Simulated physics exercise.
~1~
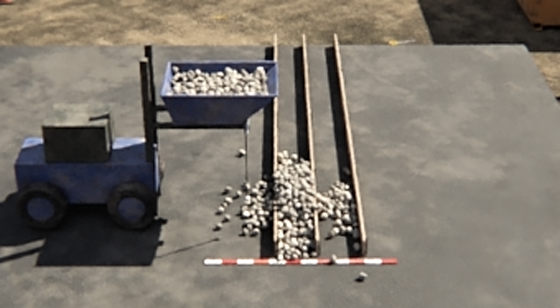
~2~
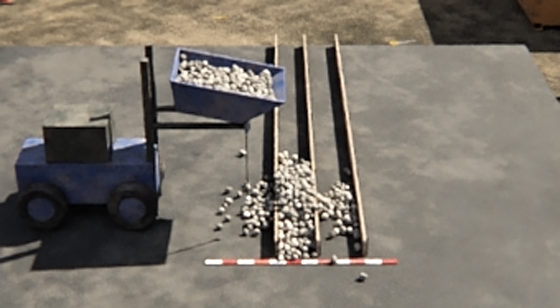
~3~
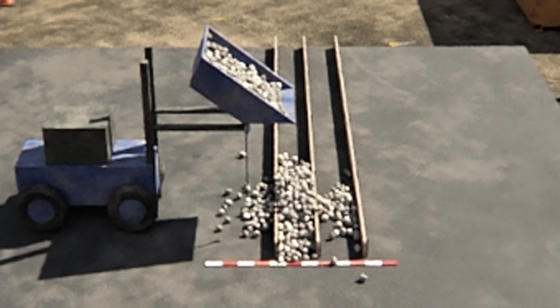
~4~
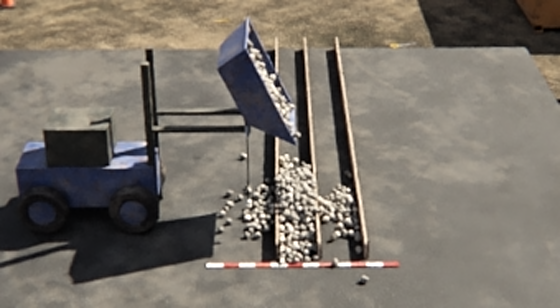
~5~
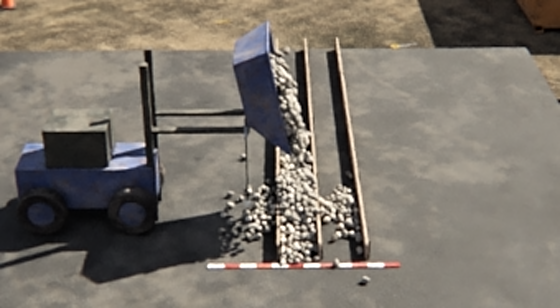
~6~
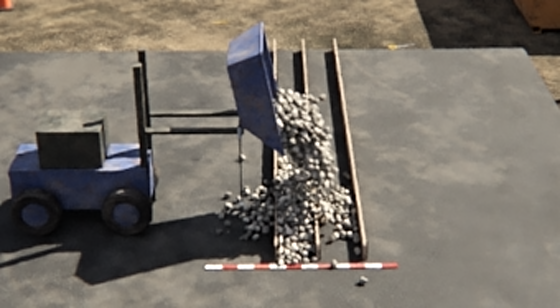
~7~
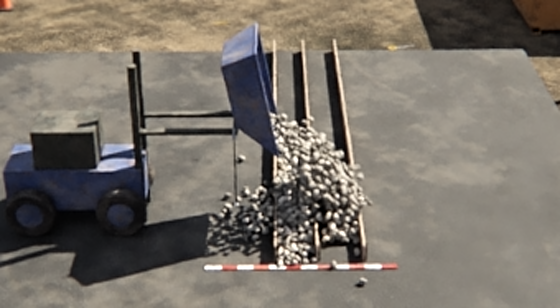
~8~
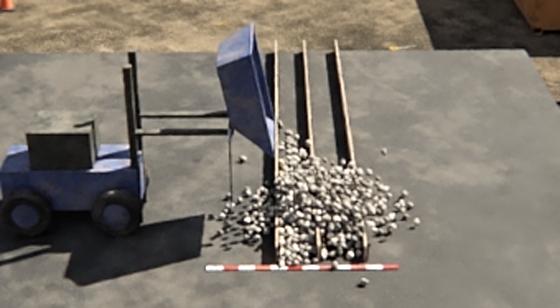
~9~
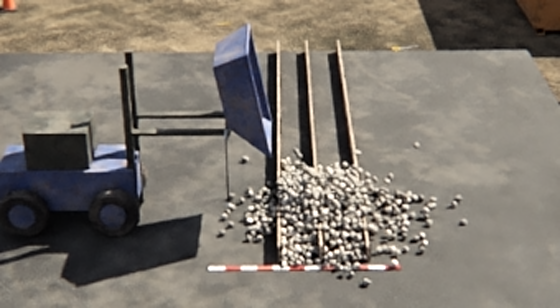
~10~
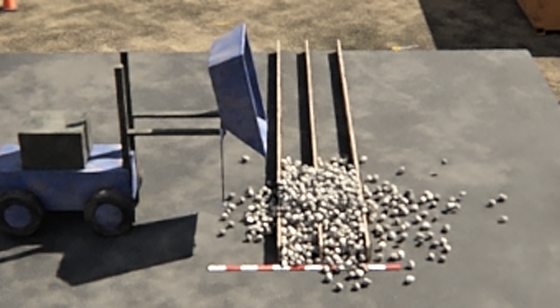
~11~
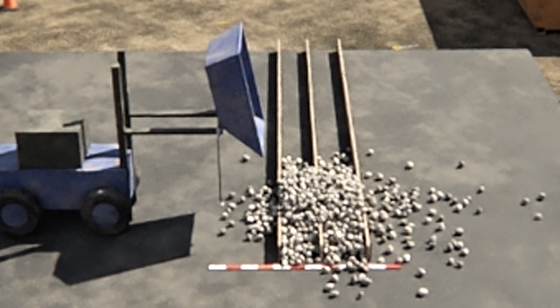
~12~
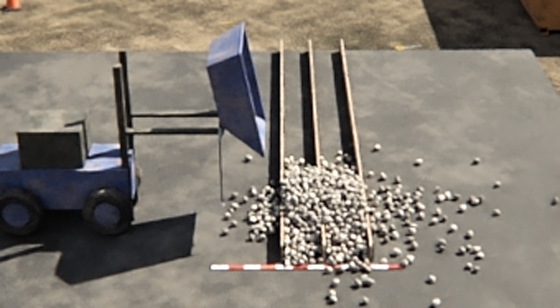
A blue loader tips its skip of pale stones over the boards and backs left.
